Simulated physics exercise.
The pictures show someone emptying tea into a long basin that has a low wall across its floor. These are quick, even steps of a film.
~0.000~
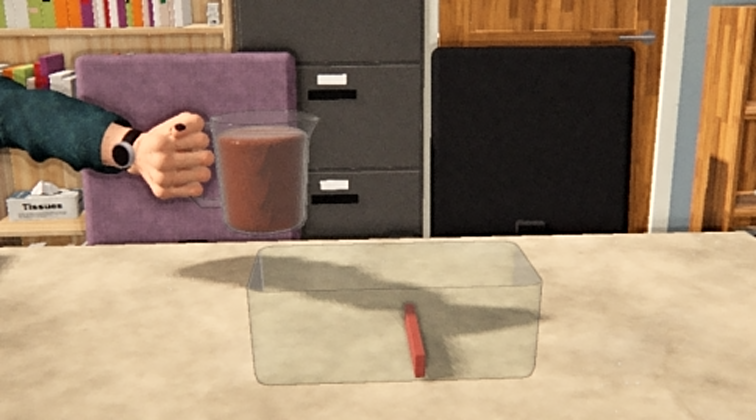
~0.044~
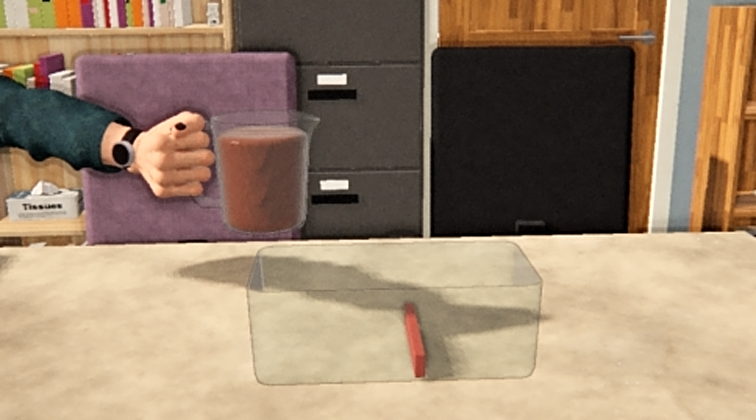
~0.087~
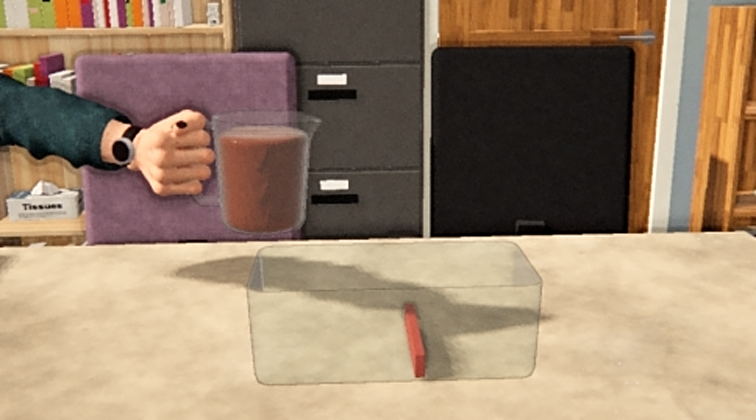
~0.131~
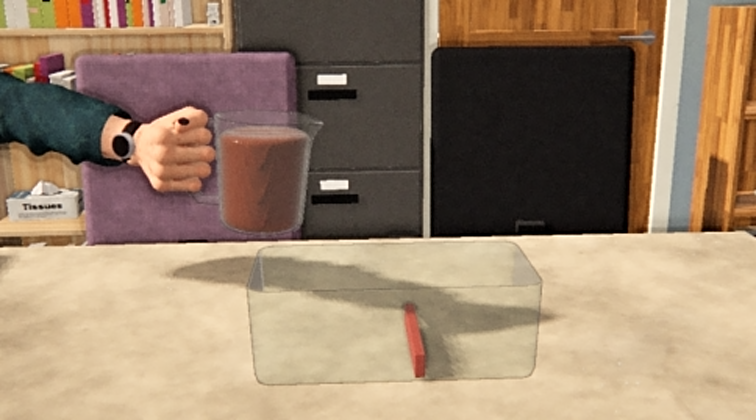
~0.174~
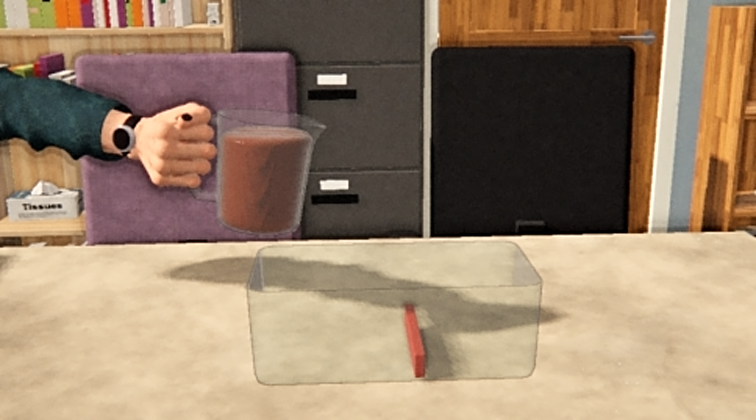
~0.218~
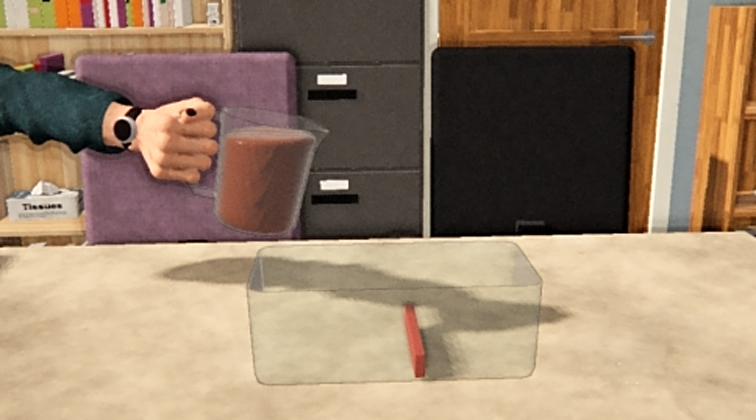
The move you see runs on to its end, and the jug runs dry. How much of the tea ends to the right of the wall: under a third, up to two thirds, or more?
It comes to less than a third.
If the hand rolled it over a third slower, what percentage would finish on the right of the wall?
It comes to 15 per cent or so.
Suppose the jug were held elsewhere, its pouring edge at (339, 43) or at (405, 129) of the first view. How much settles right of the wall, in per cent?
First some 55, then 75 per cent.
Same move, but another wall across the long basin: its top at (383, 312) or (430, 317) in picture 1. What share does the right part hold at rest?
The first gives 40 %, the second 5 %.
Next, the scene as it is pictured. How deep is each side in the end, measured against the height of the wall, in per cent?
Left about 80, right about 20.
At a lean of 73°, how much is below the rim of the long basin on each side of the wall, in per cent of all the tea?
Some 5 per cent left and 0 right.
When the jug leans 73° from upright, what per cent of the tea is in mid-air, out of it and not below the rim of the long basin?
Near 15 %.
A moment on, the jug is tipped part way and 76 per cent is still to pour, 7 is left of the wall and 0 right of it.
Next, the jug is tipped right over and 17 per cent is still to pour, 65 is left of the wall and 4 right of it.
Then the jug is tipped right over and 0 per cent is still to pour, 85 is left of the wall and 11 right of it.
Later the jug is tipped right over and 0 per cent is still to pour, 81 is left of the wall and 16 right of it.
At rest 81 per cent lies left of the wall, 16 right of it and 3 outside.
